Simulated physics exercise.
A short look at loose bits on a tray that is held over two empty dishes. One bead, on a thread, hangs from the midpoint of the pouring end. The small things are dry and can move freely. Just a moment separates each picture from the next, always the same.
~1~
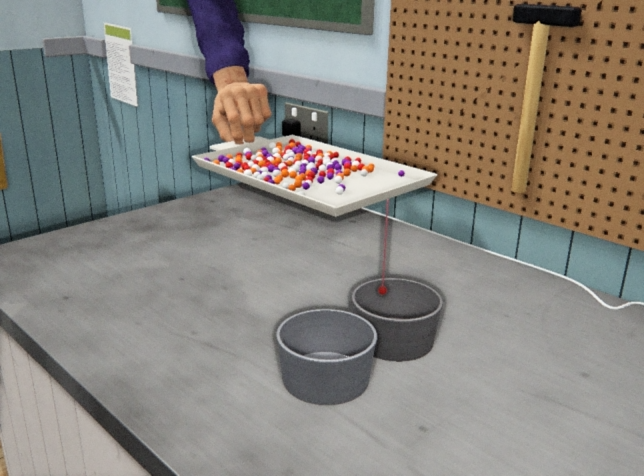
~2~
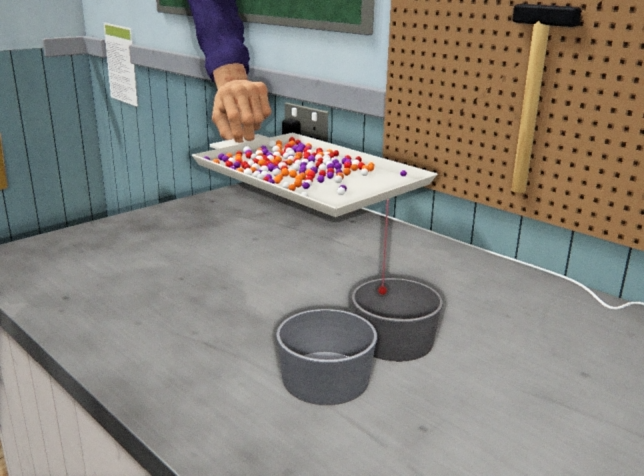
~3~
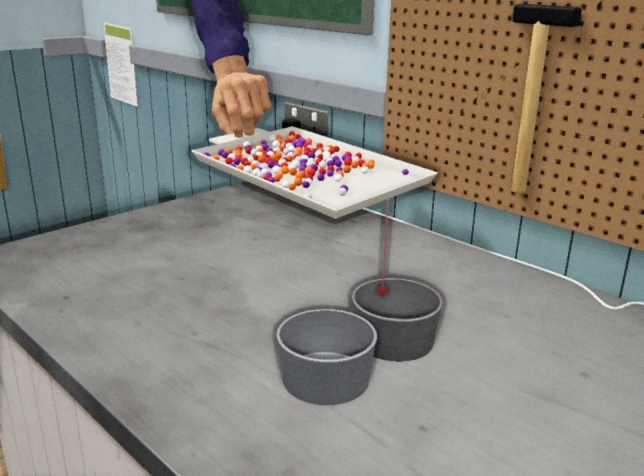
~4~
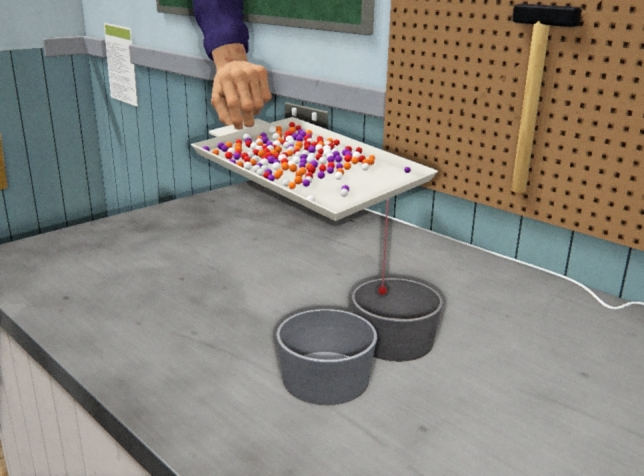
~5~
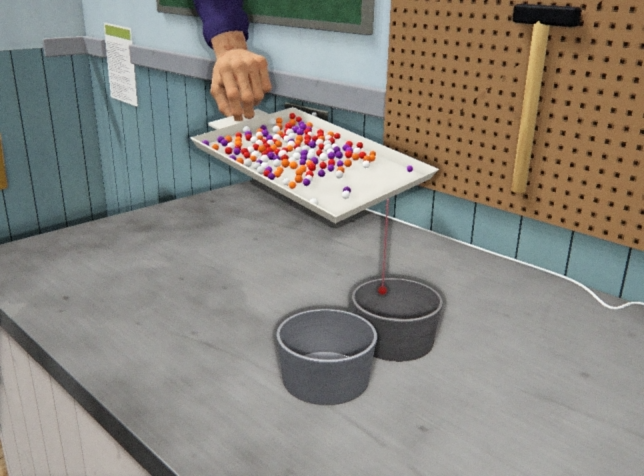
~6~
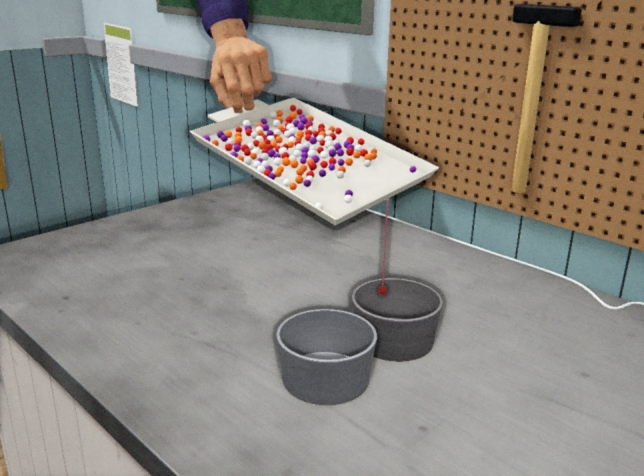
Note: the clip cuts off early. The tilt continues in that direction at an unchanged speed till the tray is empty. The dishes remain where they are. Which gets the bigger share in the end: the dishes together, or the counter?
Honestly, the catch comes out above half of the load.
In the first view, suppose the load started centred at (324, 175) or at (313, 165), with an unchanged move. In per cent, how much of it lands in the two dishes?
Respectively 90 and 90 per cent.
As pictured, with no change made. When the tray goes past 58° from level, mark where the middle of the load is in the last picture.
Close to (337, 332).
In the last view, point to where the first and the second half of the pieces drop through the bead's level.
Early half (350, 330), late half (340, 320).
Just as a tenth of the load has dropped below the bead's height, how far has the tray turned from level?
About 45 degrees.
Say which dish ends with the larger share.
The left-positioned one, it's fuller.
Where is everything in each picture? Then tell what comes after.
Corners of the pouring end at (336, 205) and (430, 174), level; middle of the load at (290, 164), round plastic beads; left dish at (362, 372); right dish at (431, 332); bead on its thread at (383, 290), in the first picture.
Corners of the pouring end at (336, 205) and (430, 174), level; middle of the load at (290, 162), in the second picture.
Corners of the pouring end at (336, 207) and (430, 172), tipped barely, lowest at the left corner; middle of the load at (290, 159), in the third picture.
Corners of the pouring end at (336, 209) and (431, 171), tipped a little, lowest at the left corner; middle of the load at (290, 153), in the fourth picture.
Corners of the pouring end at (336, 212) and (431, 169), tipped a little, lowest at the left corner; middle of the load at (290, 148), a stray few on the move, in the fifth picture.
Corners of the pouring end at (336, 215) and (432, 167), tipped a little, lowest at the left corner; middle of the load at (291, 145), all on the move; left dish at (362, 372); right dish at (431, 332), in the sixth picture.
Soon, tray tipped steeply; about a quarter on the tray; about half in the left dish; a stray few in the right dish; a small part outside both; about a quarter in the air.
A while on, tray tipped right over; most in the left dish; a stray few in the right dish; a small part outside both.
Towards the end, tray tipped past a quarter turn; most in the left dish; a stray few in the right dish; a small part outside both.
Finally, tray tipped past a quarter turn; most in the left dish; a stray few in the right dish; a small part outside both.
